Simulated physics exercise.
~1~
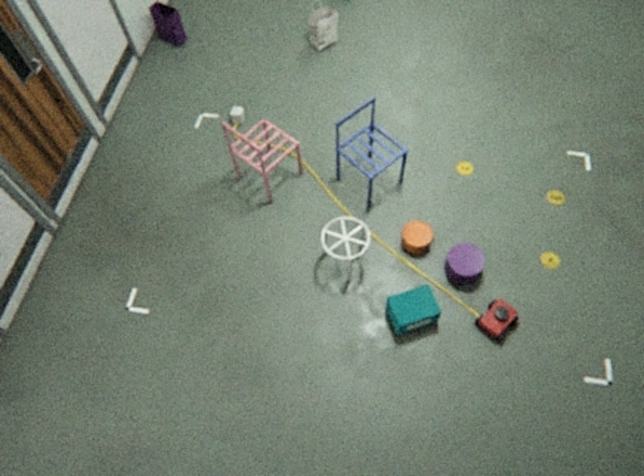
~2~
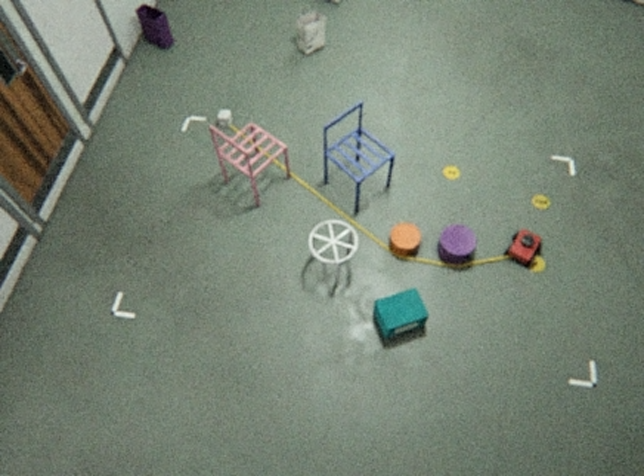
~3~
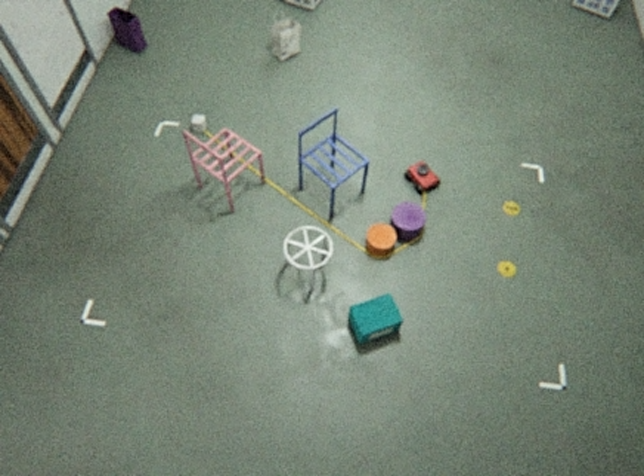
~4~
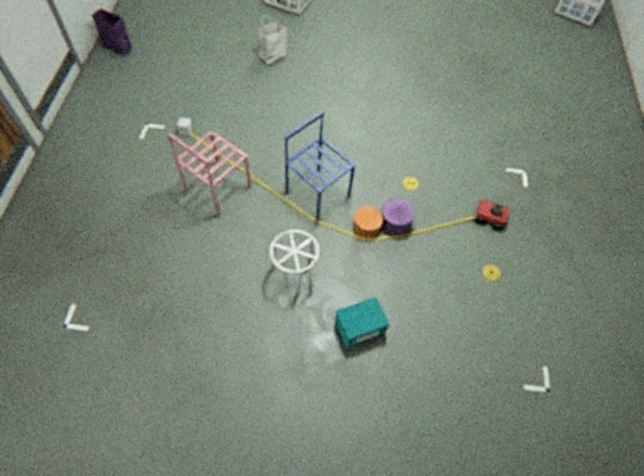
Grey-green floor with chairs, stool and teal carton, a red cart trailing yellow lead past marks, dragging purple and orange buckets upward.
